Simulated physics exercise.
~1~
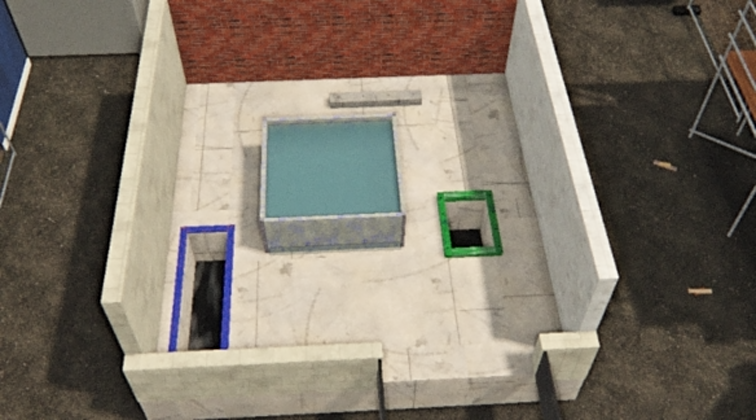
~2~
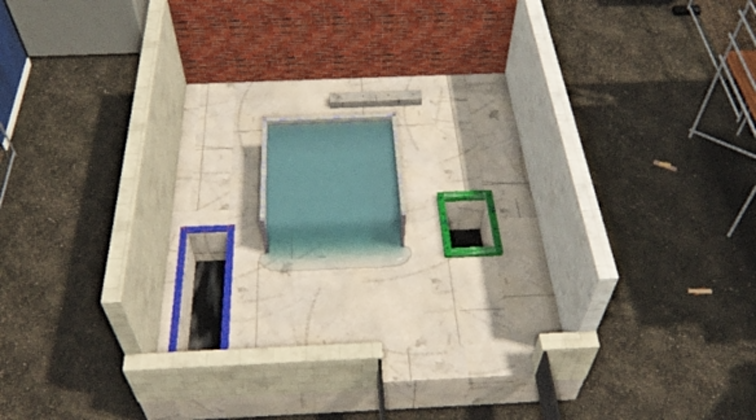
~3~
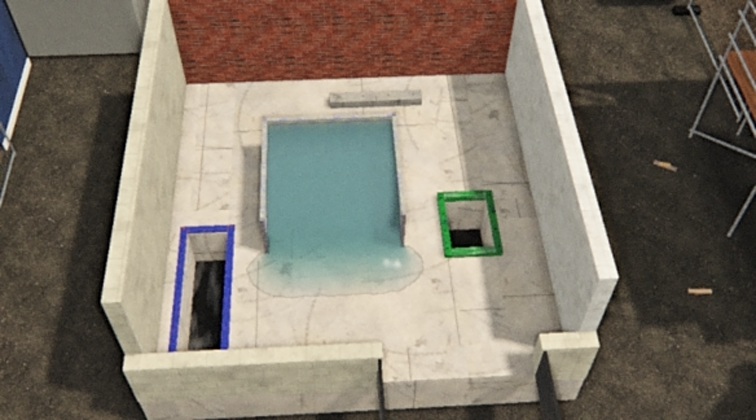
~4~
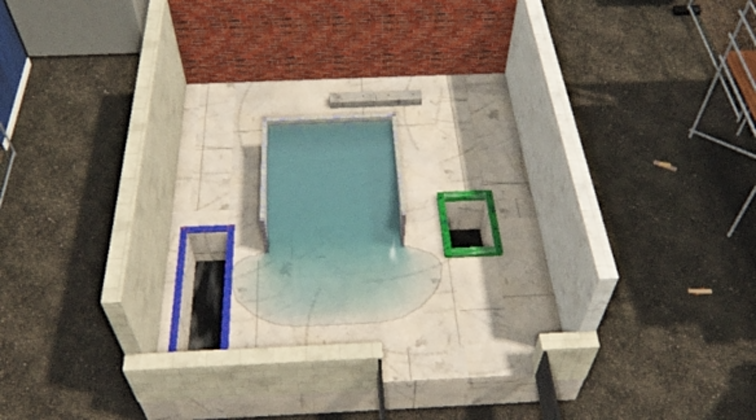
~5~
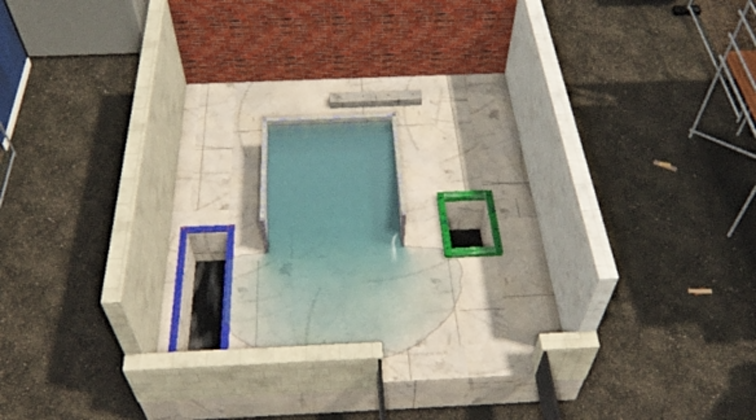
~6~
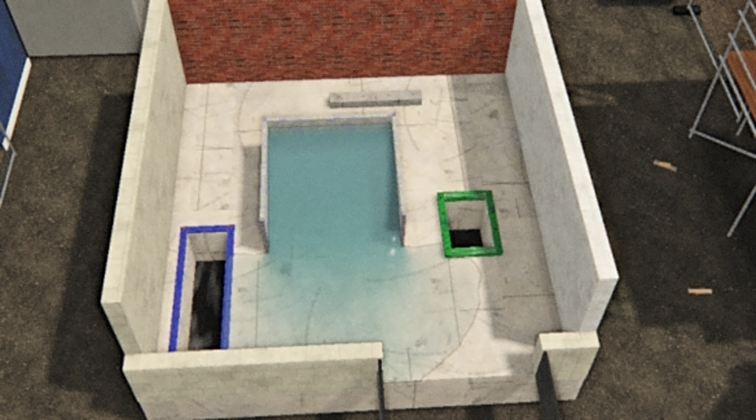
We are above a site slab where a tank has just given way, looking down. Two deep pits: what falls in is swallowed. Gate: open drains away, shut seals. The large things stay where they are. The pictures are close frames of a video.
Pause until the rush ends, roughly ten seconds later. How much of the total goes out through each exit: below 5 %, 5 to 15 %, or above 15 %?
The gate is left holding a hefty amount - past fifteen per cent, the green pit is left holding a tiny amount - below five per cent, the blue pit is left holding a hefty amount - past fifteen per cent.
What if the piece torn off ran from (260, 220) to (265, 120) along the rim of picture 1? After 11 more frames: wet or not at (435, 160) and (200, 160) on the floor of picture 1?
Result, point by point: Unwetted; inundated.
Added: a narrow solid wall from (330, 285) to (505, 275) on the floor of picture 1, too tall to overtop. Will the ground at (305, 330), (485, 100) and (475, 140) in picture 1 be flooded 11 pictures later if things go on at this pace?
Point by point: First swamped, next spared, last spared.
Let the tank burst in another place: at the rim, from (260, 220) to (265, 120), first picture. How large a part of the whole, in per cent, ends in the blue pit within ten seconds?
Share to the blue pit: 55 in a hundred.
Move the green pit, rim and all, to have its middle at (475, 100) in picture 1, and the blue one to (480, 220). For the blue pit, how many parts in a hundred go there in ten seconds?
The blue pit takes 10 per cent.
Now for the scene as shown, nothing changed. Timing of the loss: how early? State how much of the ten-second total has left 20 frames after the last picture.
Close to 60 per cent.
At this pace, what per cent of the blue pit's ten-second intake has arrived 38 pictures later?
It works out at roughly 85 percent of the ten-second total.
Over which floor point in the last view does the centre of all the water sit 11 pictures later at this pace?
The centre of mass sits at about (331, 272).
A moment on, water covers 30 % of the floor; the gate 4 %, the green pit 0 %, the blue pit 2 %.
Next, water covers 35 % of the floor; the gate 13 %, the green pit 0 %, the blue pit 9 %.
Then, water covers 40 % of the floor; the gate 23 %, the green pit 0 %, the blue pit 22 %.
Later, water covers 50 % of the floor; the gate 31 %, the green pit 0 %, the blue pit 33 %.
In the end, water covers 65 % of the floor; the gate 36 %, the green pit 0 %, the blue pit 39 %.
